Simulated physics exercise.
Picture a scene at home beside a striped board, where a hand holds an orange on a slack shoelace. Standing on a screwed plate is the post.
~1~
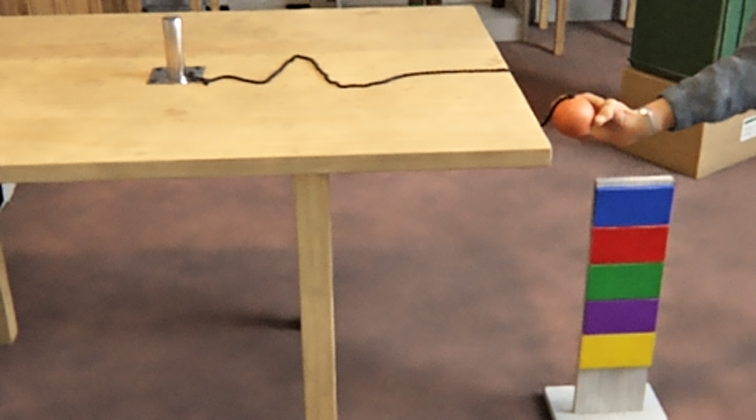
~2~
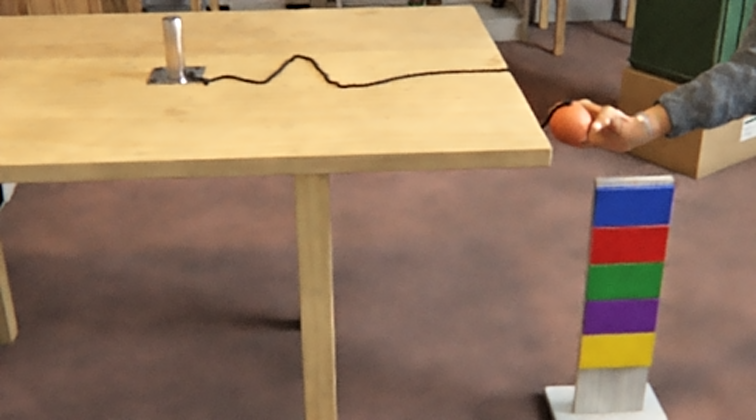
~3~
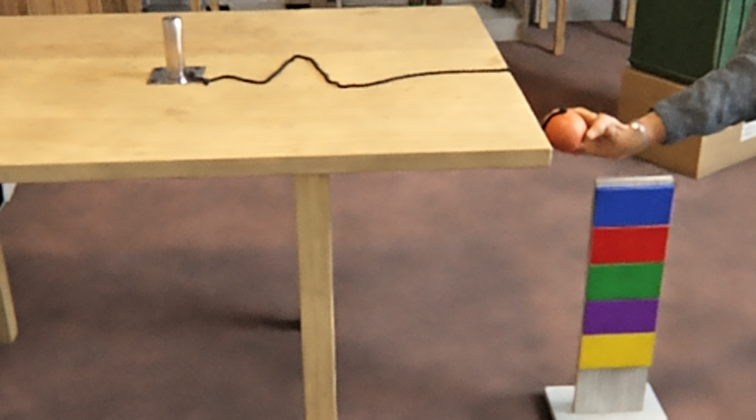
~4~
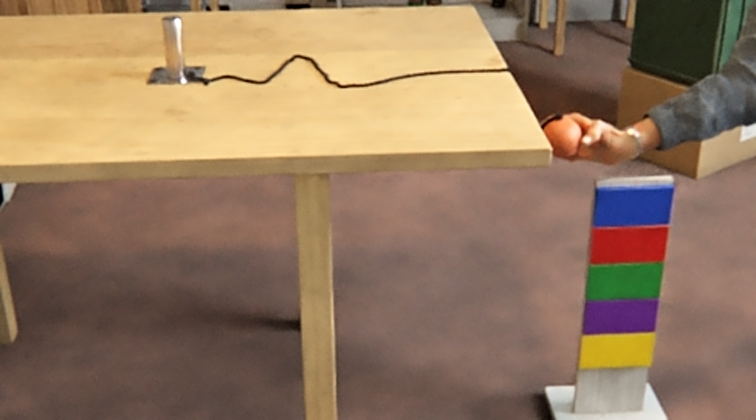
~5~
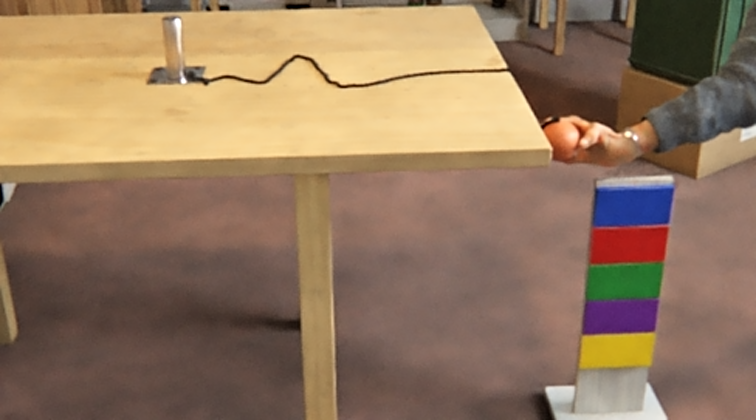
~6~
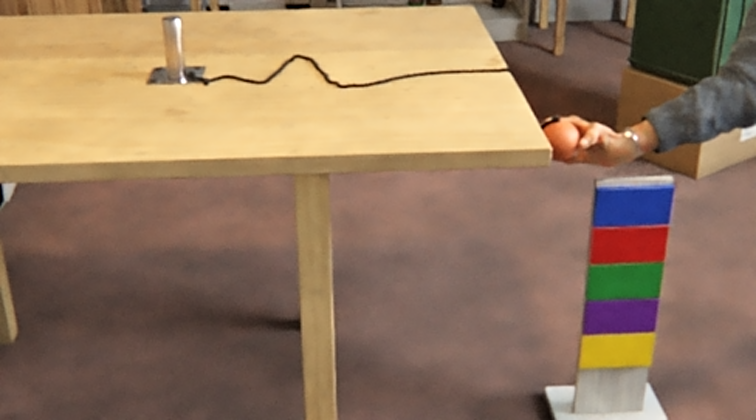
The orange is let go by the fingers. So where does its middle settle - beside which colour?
Beside yellow.
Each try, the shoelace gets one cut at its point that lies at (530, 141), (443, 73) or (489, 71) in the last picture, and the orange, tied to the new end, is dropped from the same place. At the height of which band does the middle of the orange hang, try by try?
Taking them in turn: Purple; blue; red.
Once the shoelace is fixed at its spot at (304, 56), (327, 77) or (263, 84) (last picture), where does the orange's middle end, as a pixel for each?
It ends up near (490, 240) the first time, (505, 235) the second and (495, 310) the third.
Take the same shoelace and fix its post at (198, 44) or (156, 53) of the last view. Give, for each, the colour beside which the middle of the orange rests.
Case by case: Yellow, then purple.
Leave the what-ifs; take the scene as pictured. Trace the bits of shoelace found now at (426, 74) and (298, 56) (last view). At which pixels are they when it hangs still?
Well, the first one sits at (506, 161), and the second one sits at (398, 72).
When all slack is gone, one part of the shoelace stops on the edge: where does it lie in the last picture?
You'll find it somewhere near (338, 85).
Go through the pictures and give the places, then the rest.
In the first picture, orange (574, 117); blue (634, 207); red (630, 246); green (626, 282); purple (621, 318); yellow (618, 351).
In the second picture, orange (571, 124); shoelace through (214, 80) (283, 66) (327, 75) (405, 77) (510, 78).
In the third picture, orange (565, 132).
In the fourth picture, orange (561, 138); shoelace through (214, 80) (283, 66) (327, 75) (405, 77) (510, 78).
In the fifth picture, orange (559, 140).
In the sixth picture, orange (559, 141); shoelace through (214, 80) (283, 66) (327, 75) (405, 77) (510, 78).
Soon after, orange near (503, 310); level with purple.
After that, orange near (486, 343); level with yellow.
In the end, orange near (494, 346); level with yellow. Its middle rests at the yellow band.
